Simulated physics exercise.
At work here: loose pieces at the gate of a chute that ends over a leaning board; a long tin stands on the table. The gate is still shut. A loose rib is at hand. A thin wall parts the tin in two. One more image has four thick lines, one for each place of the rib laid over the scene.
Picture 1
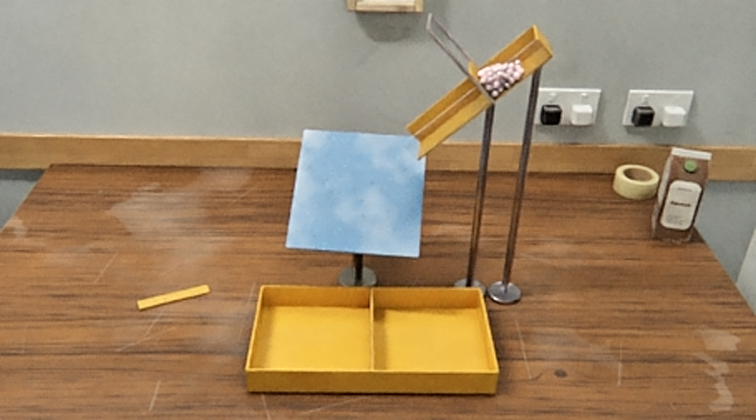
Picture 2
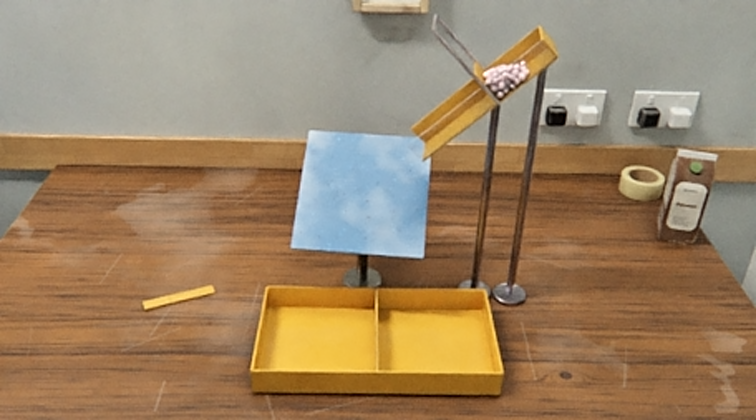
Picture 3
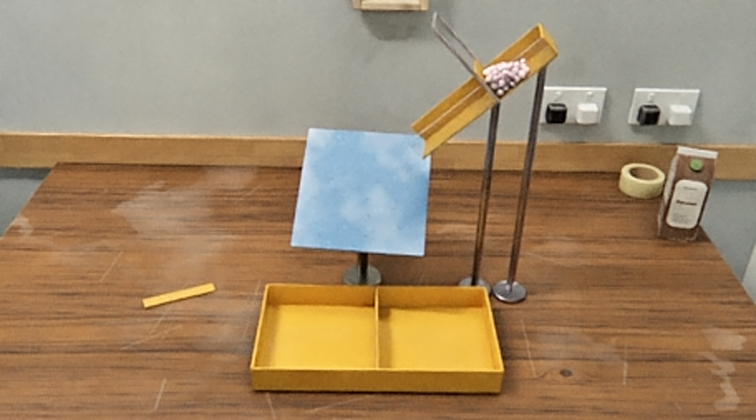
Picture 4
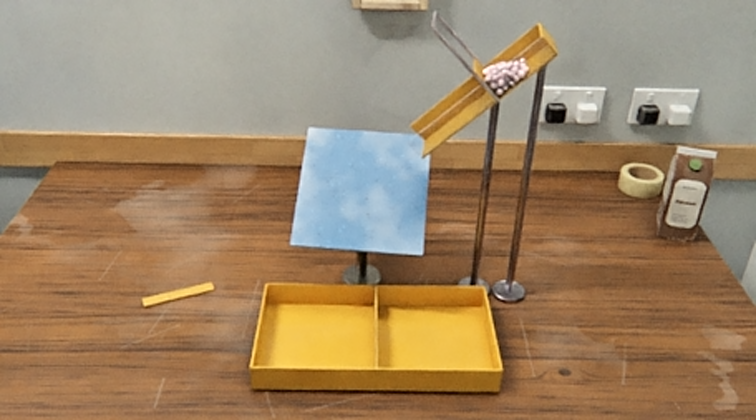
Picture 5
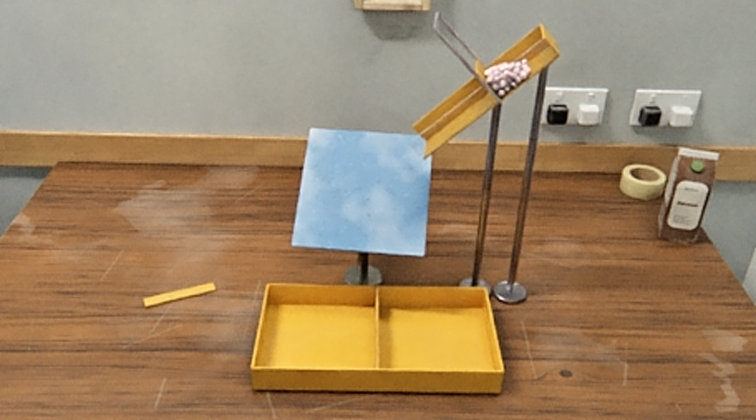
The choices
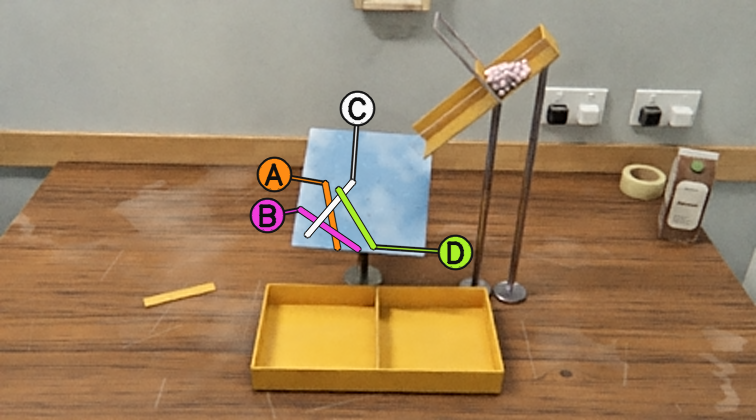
Pink and white beads sit still in a sloping yellow chute above a blue board.
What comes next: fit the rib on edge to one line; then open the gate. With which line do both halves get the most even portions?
The answer is line B.
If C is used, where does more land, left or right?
The left half.
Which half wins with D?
The right half.
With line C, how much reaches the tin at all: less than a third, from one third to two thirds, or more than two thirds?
Line C gives from one third to two thirds.
On the marked copy, line A from (325, 183) to (337, 247); line B from (300, 209) to (357, 249); line C from (352, 182) to (307, 234); line D from (338, 189) to (373, 246).
With A, of what is caught, nearly all in the left half, a small part in the right.
With B, of what is caught, about a third in the left half, about two thirds in the right.
With C, of what is caught, nearly all in the left half, a small part in the right.
With D, of what is caught, a small part in the left half, most in the right.
